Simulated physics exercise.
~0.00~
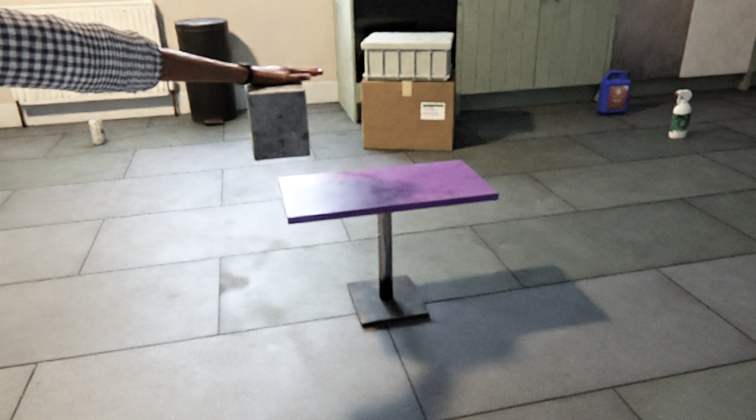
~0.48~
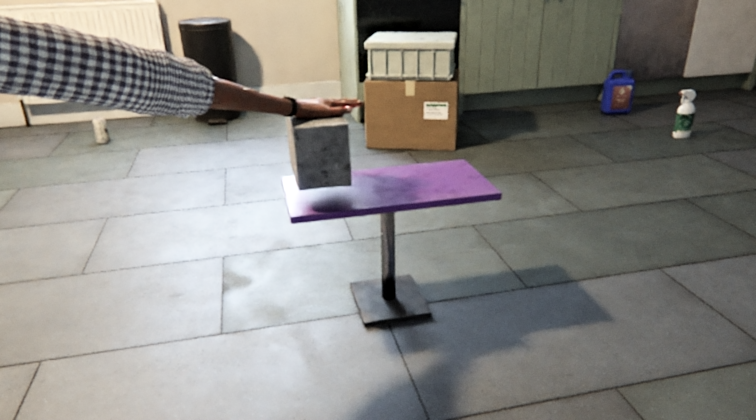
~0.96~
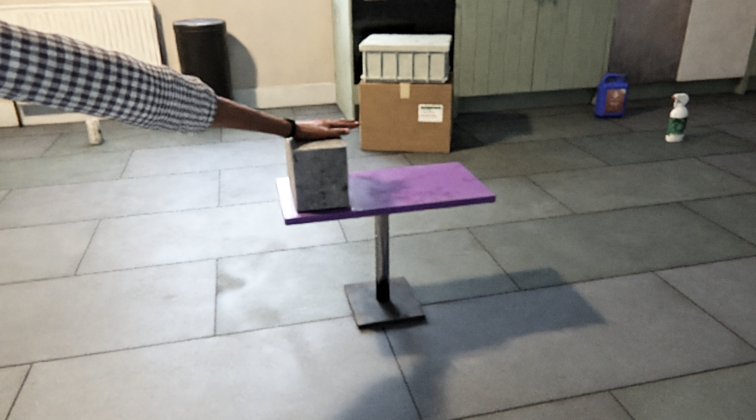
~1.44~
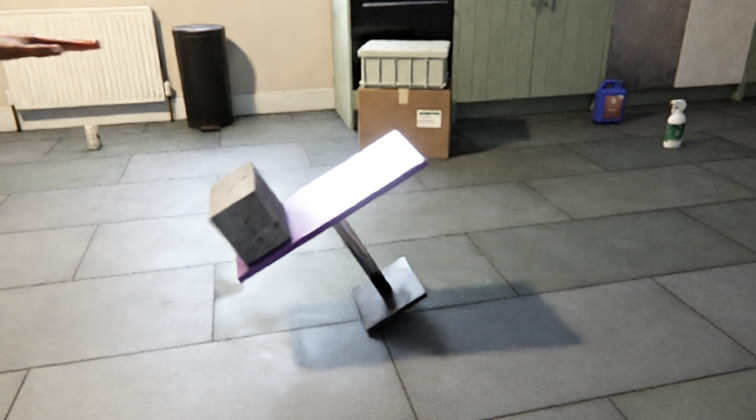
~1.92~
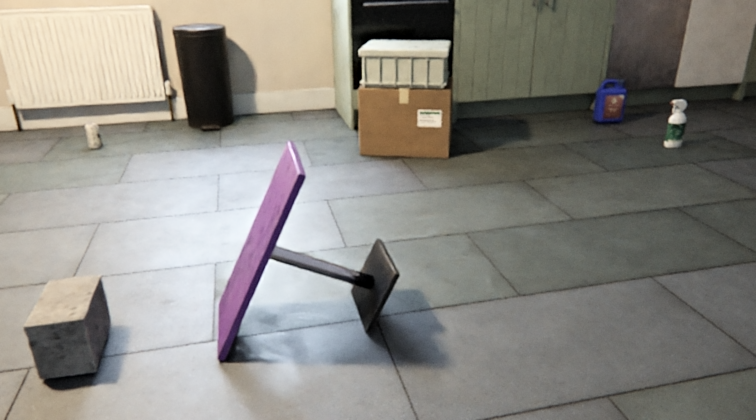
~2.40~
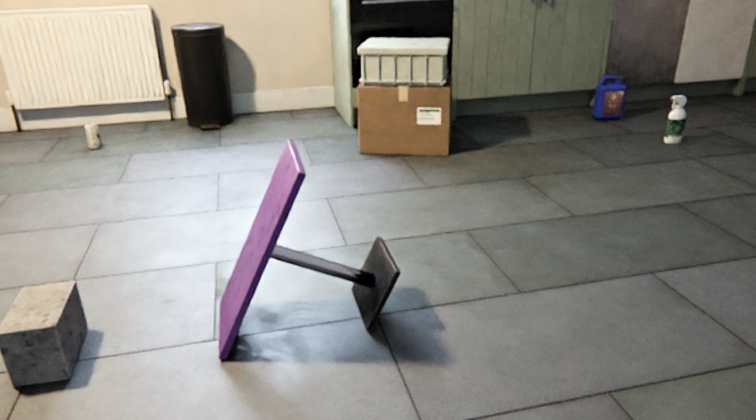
We see a hand lower a grey slab onto the left end of a purple side table and let go; the table tips over to the left, the slab slides off and tumbles onto the floor, and the table ends up resting on its top's edge and its base.
